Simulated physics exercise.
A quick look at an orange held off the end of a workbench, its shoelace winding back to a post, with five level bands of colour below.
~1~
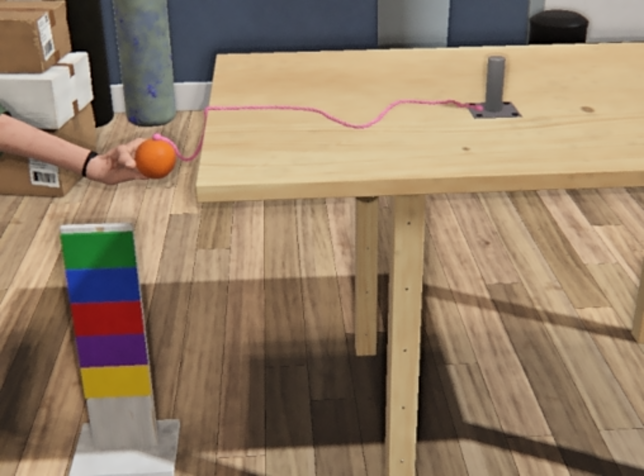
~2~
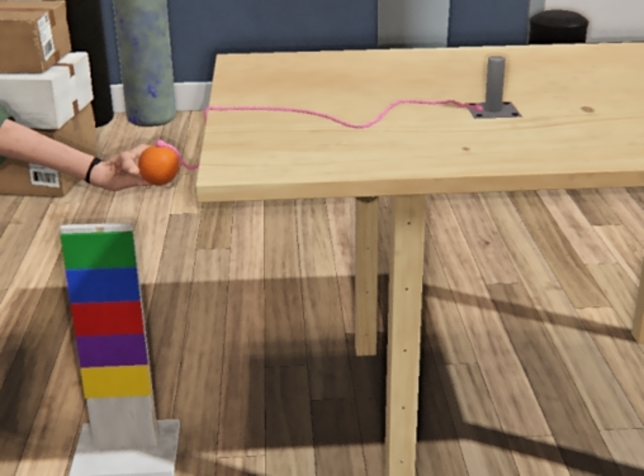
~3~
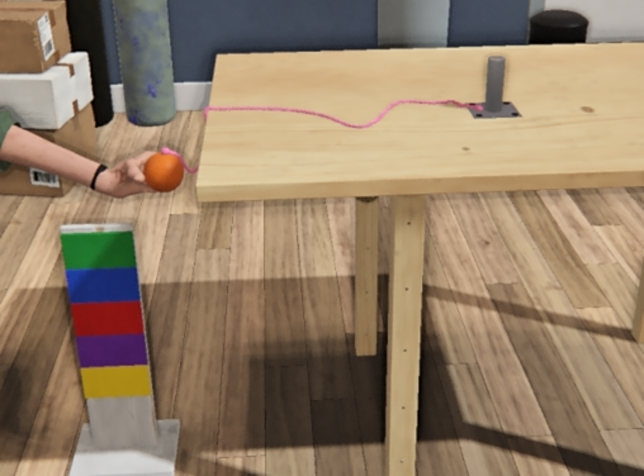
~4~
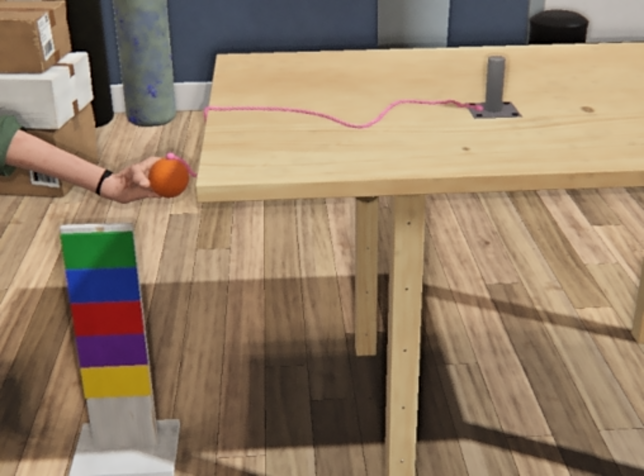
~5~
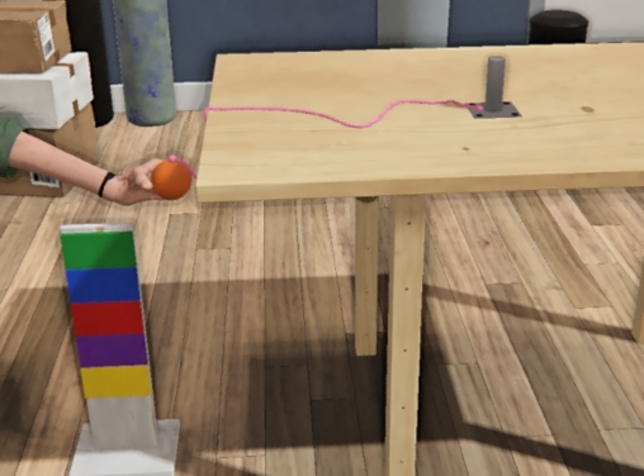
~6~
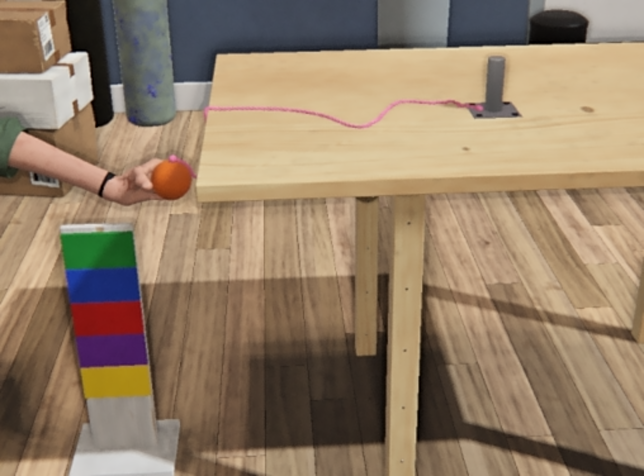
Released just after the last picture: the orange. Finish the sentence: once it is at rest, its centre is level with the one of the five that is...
Red.
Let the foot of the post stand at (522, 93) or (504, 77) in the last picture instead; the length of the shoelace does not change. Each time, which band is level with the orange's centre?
Try one - blue; try two - blue.
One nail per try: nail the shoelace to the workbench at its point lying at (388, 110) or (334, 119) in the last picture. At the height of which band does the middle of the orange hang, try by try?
For the first place it's blue, and for the second green.
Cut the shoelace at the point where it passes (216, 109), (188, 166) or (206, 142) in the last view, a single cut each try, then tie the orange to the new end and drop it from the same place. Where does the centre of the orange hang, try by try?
(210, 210), (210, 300), (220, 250).
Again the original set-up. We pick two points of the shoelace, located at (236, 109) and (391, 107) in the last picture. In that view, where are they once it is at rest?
(209, 180) and (362, 114), approximately.
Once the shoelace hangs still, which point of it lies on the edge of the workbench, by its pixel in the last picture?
Answer: The point at (294, 111).
Early on, orange near (224, 284); level with blue.
Midway, orange near (226, 317); level with red.
Finally, orange near (217, 319); level with red. The red one.
